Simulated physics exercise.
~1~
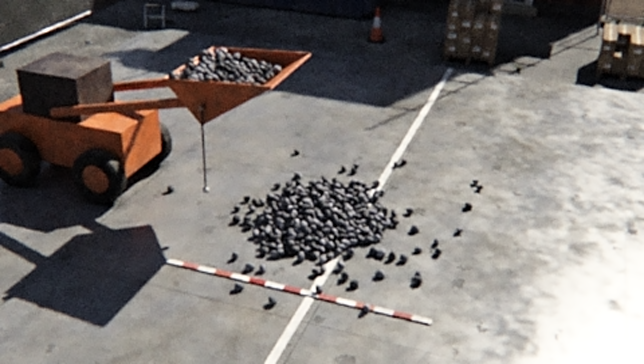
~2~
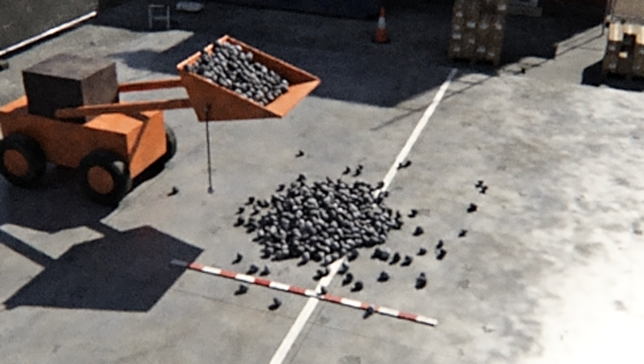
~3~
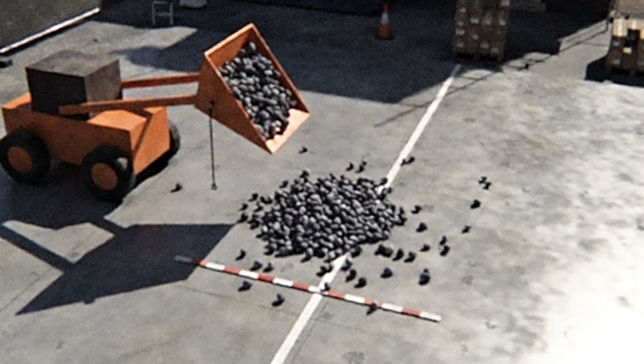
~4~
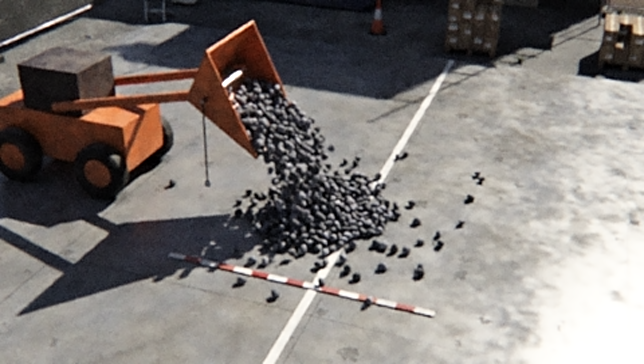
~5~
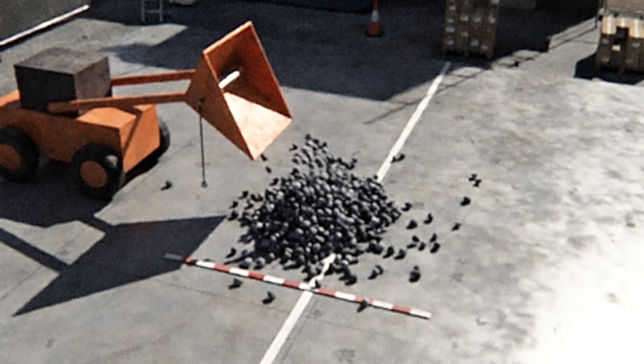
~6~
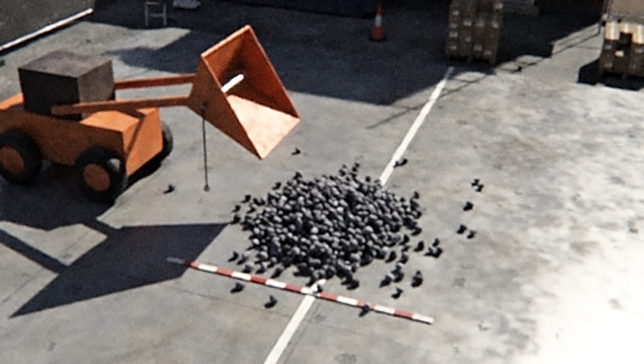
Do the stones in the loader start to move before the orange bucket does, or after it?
The stones start to move after the bucket. The bucket is already tipping forward before they begin to shift and slide out.
